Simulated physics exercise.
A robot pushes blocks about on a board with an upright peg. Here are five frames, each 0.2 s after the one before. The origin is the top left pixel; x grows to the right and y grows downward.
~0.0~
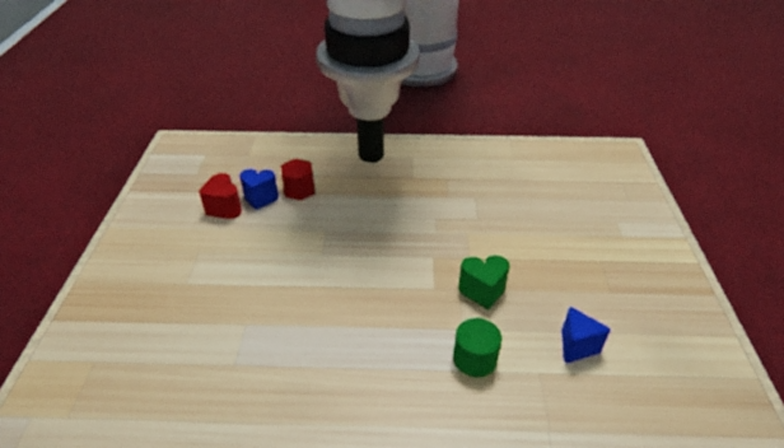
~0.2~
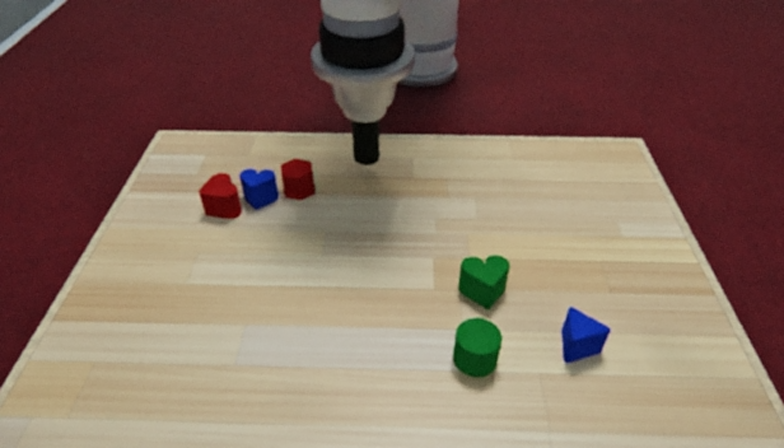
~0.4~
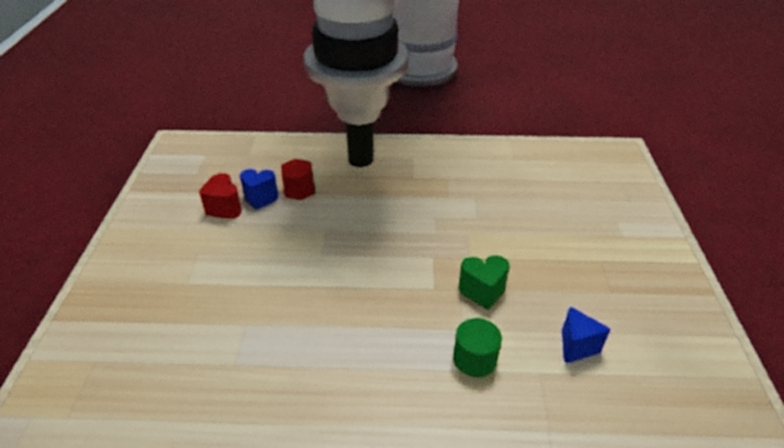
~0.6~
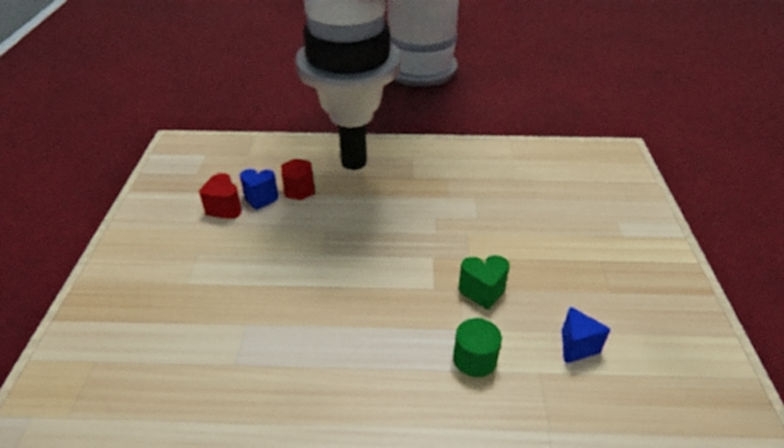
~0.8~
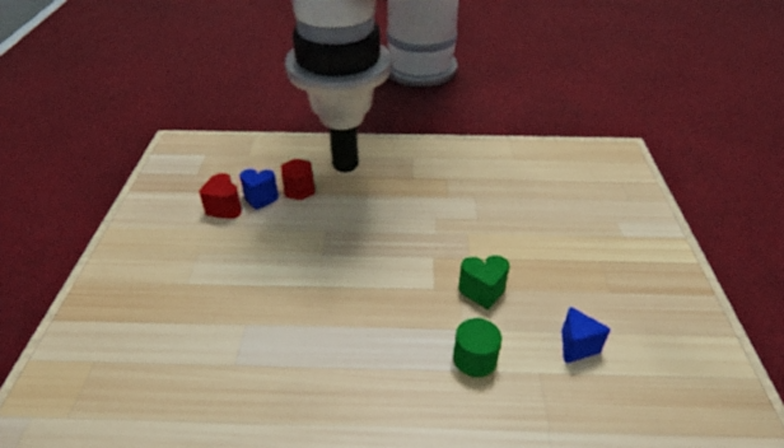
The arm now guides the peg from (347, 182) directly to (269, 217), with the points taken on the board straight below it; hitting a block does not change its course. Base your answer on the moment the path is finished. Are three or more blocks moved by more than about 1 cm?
No, that is not how it ends up.
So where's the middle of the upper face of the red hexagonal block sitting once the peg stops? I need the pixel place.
I'd guess (277, 168).
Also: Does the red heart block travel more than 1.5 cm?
No, it doesn't check out.
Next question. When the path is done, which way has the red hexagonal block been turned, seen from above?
From overhead, clockwise.
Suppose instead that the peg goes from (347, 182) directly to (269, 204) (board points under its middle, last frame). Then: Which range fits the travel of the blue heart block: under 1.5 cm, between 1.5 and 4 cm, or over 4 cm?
Net shift: Above 4 cm.
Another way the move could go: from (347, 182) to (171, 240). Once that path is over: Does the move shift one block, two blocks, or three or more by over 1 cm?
Number moved: 3+.
On the path given first. One third of the way, peg at (321, 177); red hexagonal block at (292, 168), turned 10° clockwise.
Two thirds of the way, peg at (294, 189); blue heart block at (245, 173), turned 30° anticlockwise; red hexagonal block at (277, 168), turned 65° clockwise.
At the end, peg at (266, 201); red heart block not moved; blue heart block at (245, 173), turned 30° anticlockwise; red hexagonal block at (277, 168), turned 65° clockwise.
